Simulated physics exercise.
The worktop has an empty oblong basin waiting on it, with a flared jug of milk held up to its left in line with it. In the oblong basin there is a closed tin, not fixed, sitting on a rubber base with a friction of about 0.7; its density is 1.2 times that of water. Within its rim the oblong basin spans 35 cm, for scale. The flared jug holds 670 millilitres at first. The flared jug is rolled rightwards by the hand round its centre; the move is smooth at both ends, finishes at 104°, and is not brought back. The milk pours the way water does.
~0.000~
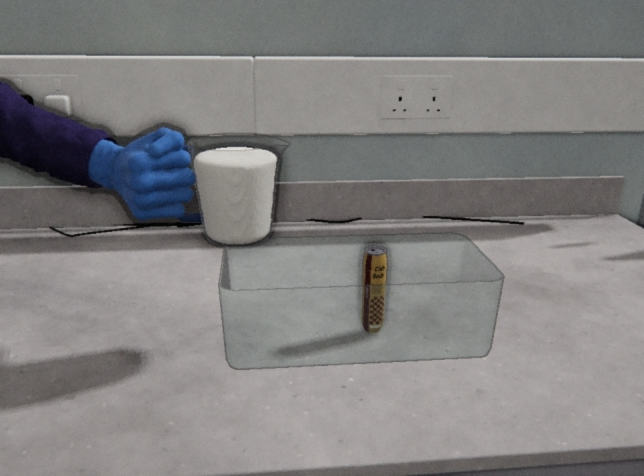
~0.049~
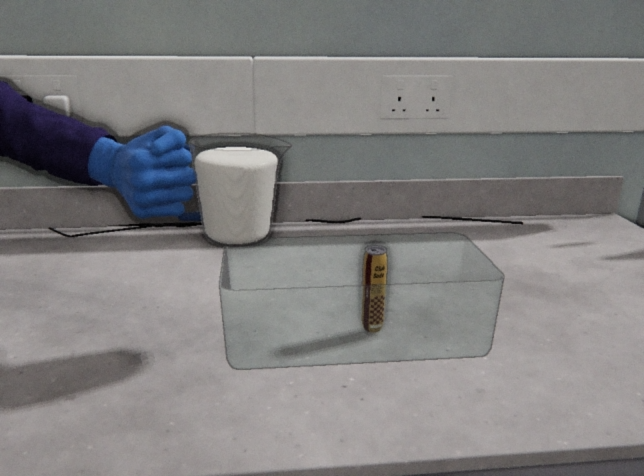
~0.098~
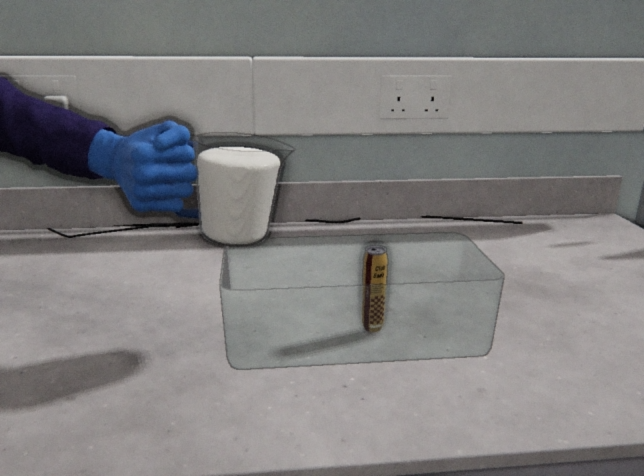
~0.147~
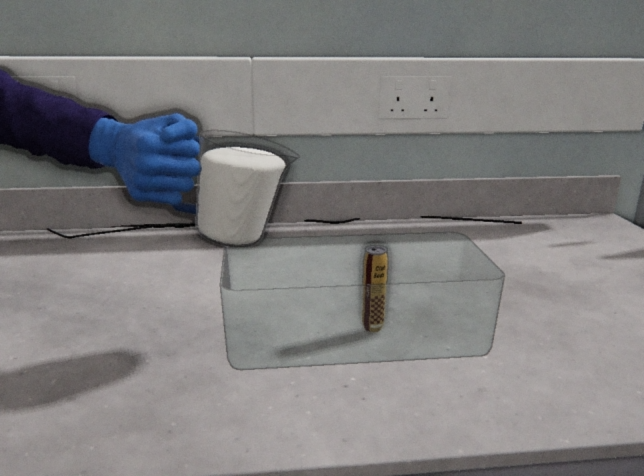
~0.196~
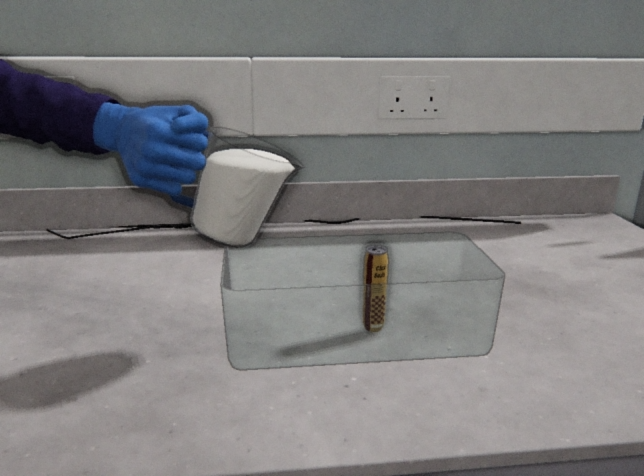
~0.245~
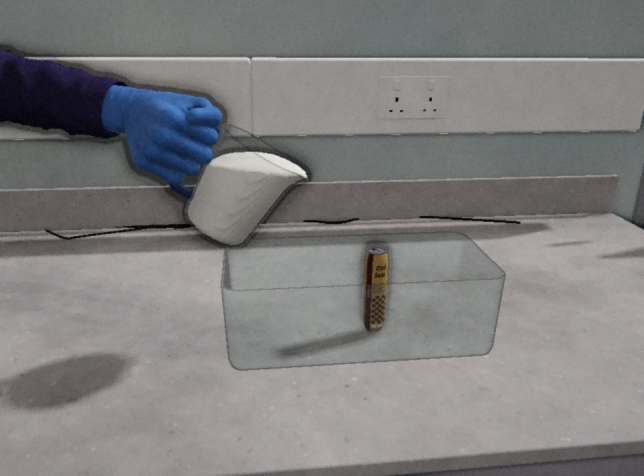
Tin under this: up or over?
I'd say it will ride it out.
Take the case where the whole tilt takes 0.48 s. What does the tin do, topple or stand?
In that case the tin does not tip.
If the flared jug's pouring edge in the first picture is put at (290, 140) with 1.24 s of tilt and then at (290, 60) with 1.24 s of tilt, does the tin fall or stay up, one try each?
In the first try it remains standing; in the second it comes down.
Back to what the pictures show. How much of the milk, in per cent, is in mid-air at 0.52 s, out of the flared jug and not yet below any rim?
I'd say close to 18 per cent.
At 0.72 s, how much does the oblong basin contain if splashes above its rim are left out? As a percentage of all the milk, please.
The fraction sits near 80 in a hundred.
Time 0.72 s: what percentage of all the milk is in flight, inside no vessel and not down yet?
Roughly 8 per cent.
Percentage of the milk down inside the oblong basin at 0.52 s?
Around 26 percent.
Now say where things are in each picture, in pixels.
The first frame shows tilt 0°; pouring edge (291, 142); surface from (194, 156) to (277, 155); the oblong basin's rim runs from (223, 264) to (483, 255); the tin's top is at (376, 254).
The second frame shows tilt 1°; pouring edge (292, 144); surface from (195, 156) to (278, 156).
The third frame shows tilt 6°; pouring edge (296, 148); surface from (198, 154) to (280, 157).
The fourth frame shows tilt 13°; pouring edge (300, 155); surface from (203, 155) to (286, 159).
The fifth frame shows tilt 22°; pouring edge (305, 165); surface from (205, 160) to (295, 162).
The sixth frame shows tilt 32°; pouring edge (309, 178); surface from (203, 174) to (305, 171); 1 per cent is over the edge.
By 0.52 s the tilt is 93° and 55 per cent is still to pour; the tin stands where it began.
By 0.72 s the tilt is 104° and 13 per cent is still to pour; the tin stands where it began.
By 0.92 s the tilt is 104° and 1 per cent is still to pour; the tin stands where it began.
By 1.15 s the tilt is 104° and 0 per cent is still to pour; the tin stands where it began.
At rest the tin stands where it began.
